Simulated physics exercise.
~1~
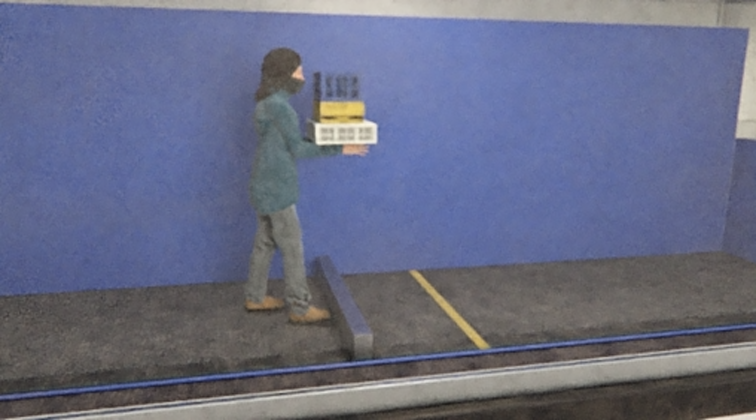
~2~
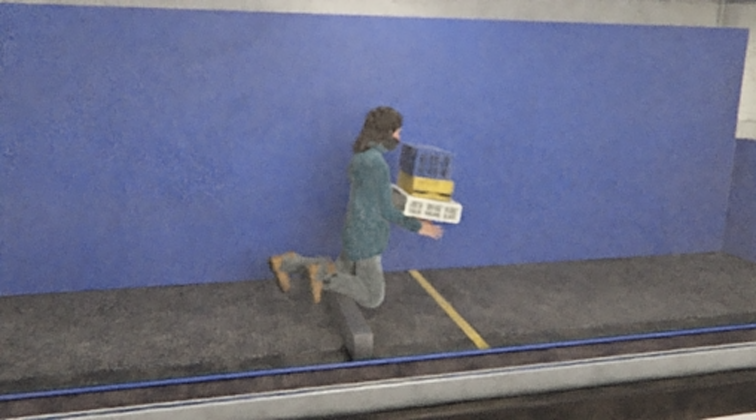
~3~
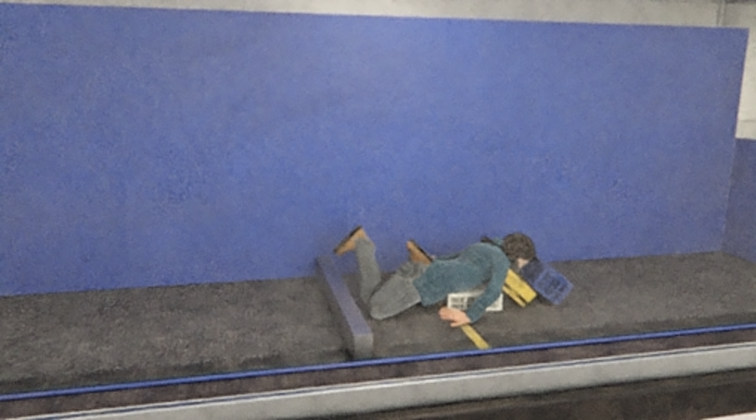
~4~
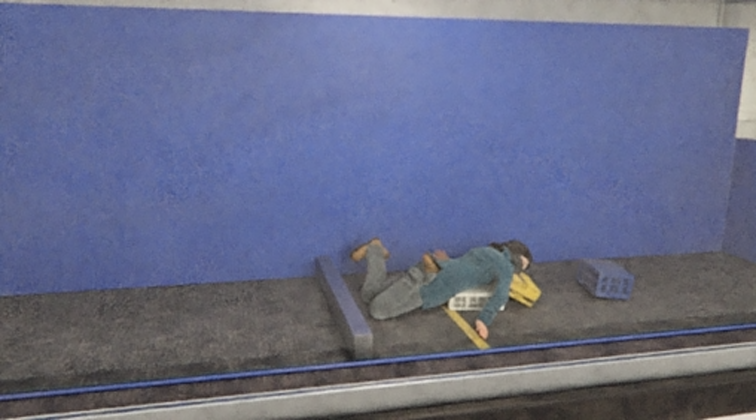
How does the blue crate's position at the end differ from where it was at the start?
At the start the blue crate sits on top of the stack in the person's arms, left of the yellow line. At the end it lies on the floor by itself, well to the right of the line and of the fallen person.
